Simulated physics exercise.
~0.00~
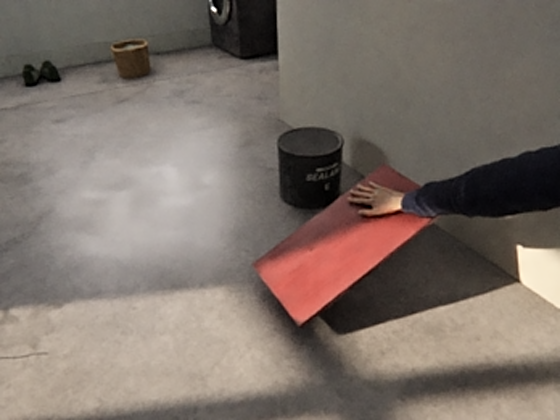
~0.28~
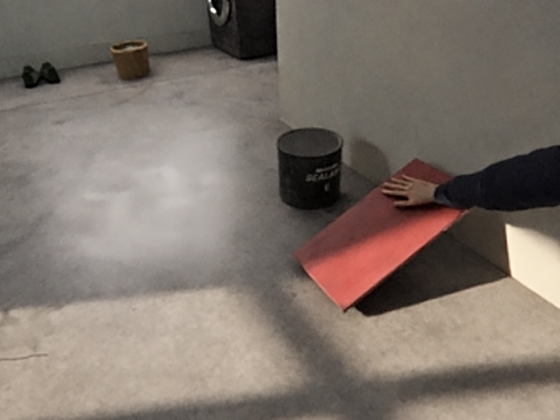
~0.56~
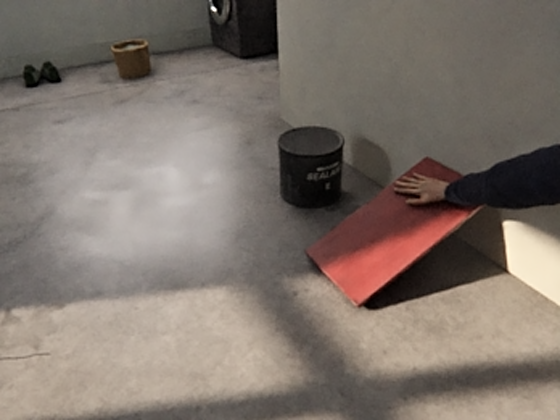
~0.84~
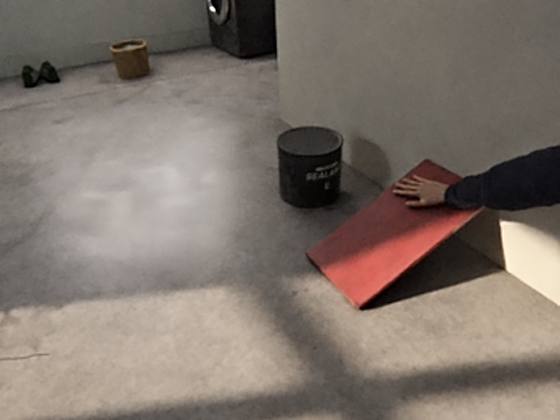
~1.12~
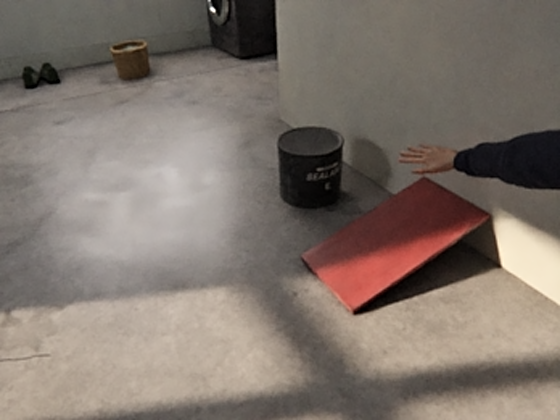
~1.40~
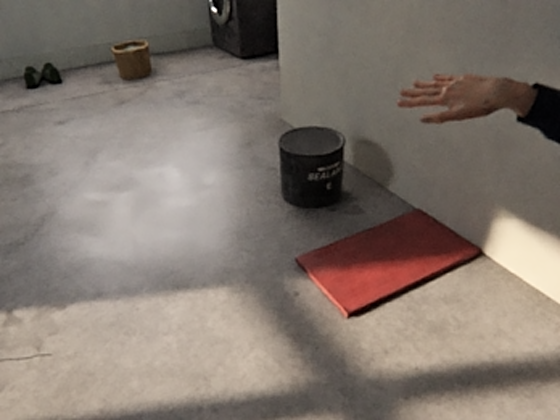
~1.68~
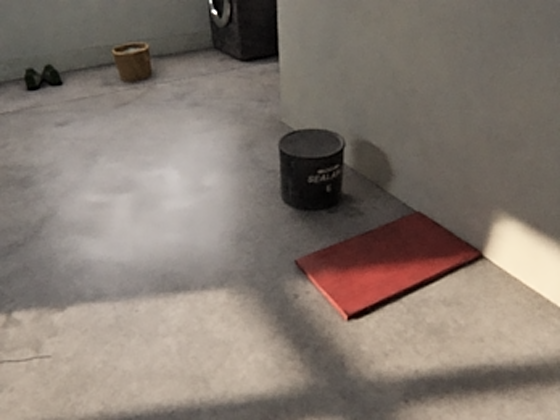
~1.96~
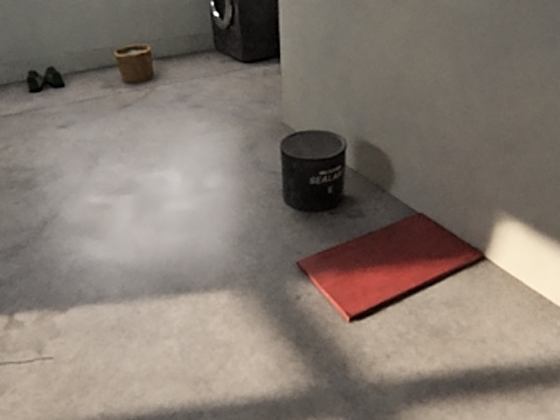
A red board, tilted under a hand in a dark sleeve, is moved rightward across a grey concrete floor, seen from slightly above by a gently swaying camera. A black pail stands behind it near a pale wall, with a tan basket, dark shoes and a dark machine farther back on the left. The hand brings the board to a slant close to the wall and holds it there. Then the fingers let go and draw back, and the board slips down. It ends lying flat on the floor, the hand gone and the pail still in place.
